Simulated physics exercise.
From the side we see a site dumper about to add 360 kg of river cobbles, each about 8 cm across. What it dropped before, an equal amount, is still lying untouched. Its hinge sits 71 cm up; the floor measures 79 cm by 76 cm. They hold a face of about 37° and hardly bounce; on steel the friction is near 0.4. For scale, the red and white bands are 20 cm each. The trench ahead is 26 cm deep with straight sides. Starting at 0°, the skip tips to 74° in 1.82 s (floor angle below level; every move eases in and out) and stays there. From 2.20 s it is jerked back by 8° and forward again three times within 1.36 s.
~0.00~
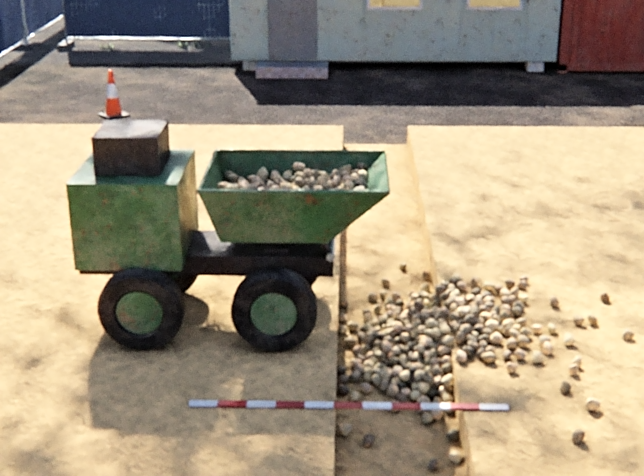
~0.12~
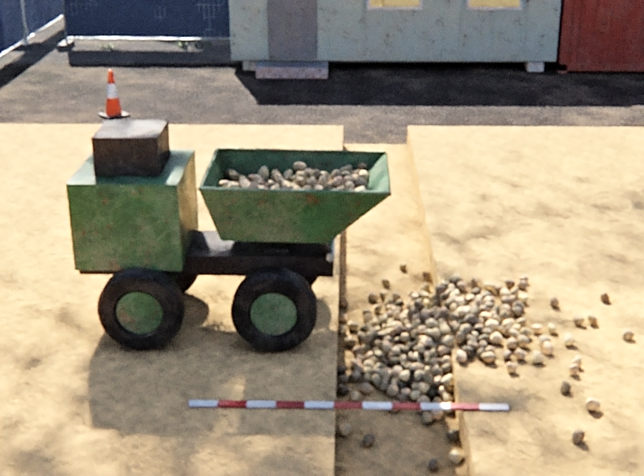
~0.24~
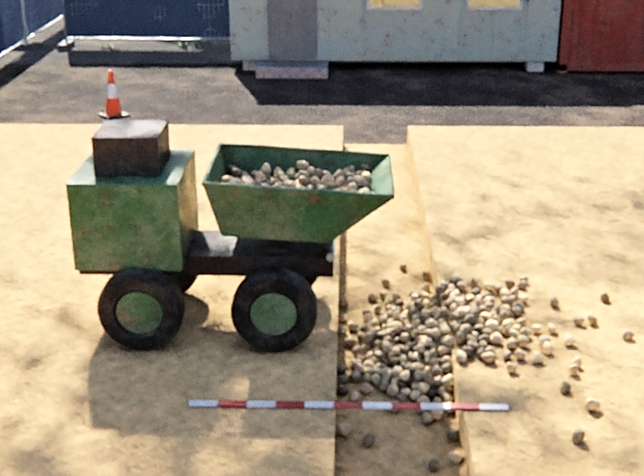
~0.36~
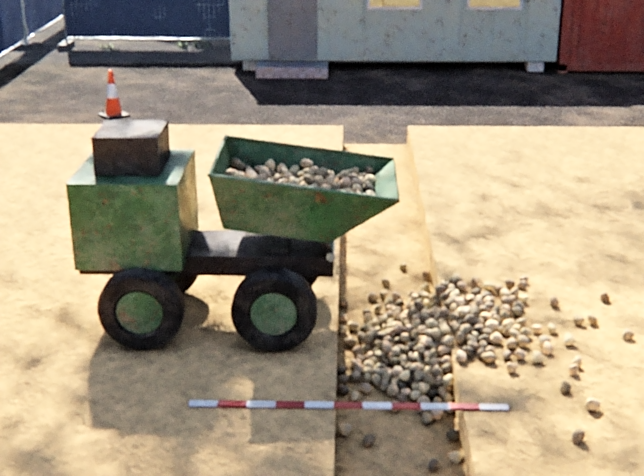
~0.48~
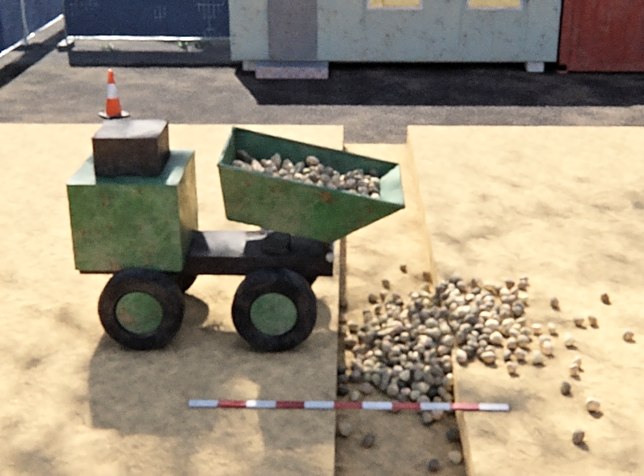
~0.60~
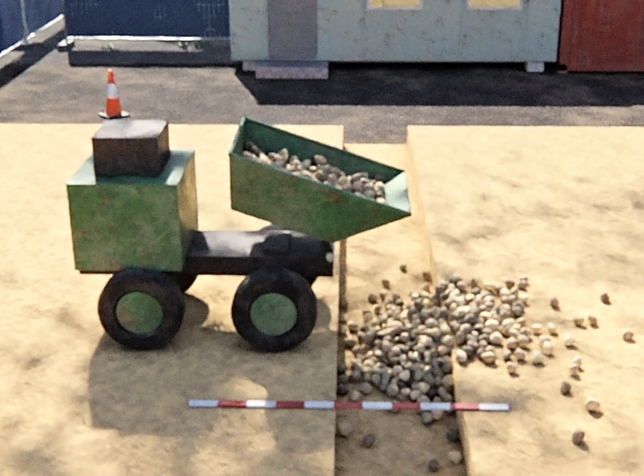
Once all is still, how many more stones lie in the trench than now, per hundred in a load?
Close to 28 parts in a hundred.
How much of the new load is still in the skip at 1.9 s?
It holds some 40 per cent.
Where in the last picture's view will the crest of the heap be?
Around (479, 298).
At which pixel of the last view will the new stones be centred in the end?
Their middle is at about (476, 317).
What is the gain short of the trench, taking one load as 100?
About 0 per cent.
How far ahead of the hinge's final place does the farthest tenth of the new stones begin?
About 170 cm.
After 1.4 s the floor is at 62°; in per cent of one load, 100 in the skip, 75 in the trench, 25 past the trench; the foremost stones are at (596, 324).
After 1.9 s the floor is at 74°; in per cent of one load, 38 in the skip, 96 in the trench, 66 past the trench; the foremost stones are at (596, 324).
After 4.0 s the floor is at 74°; in per cent of one load, 0 in the skip, 103 in the trench, 97 past the trench; the foremost stones are at (632, 323).
After 6.6 s the floor is at 74°; in per cent of one load, 0 in the skip, 103 in the trench, 97 past the trench; the foremost stones are at (632, 323). Net gain in the trench, 28.
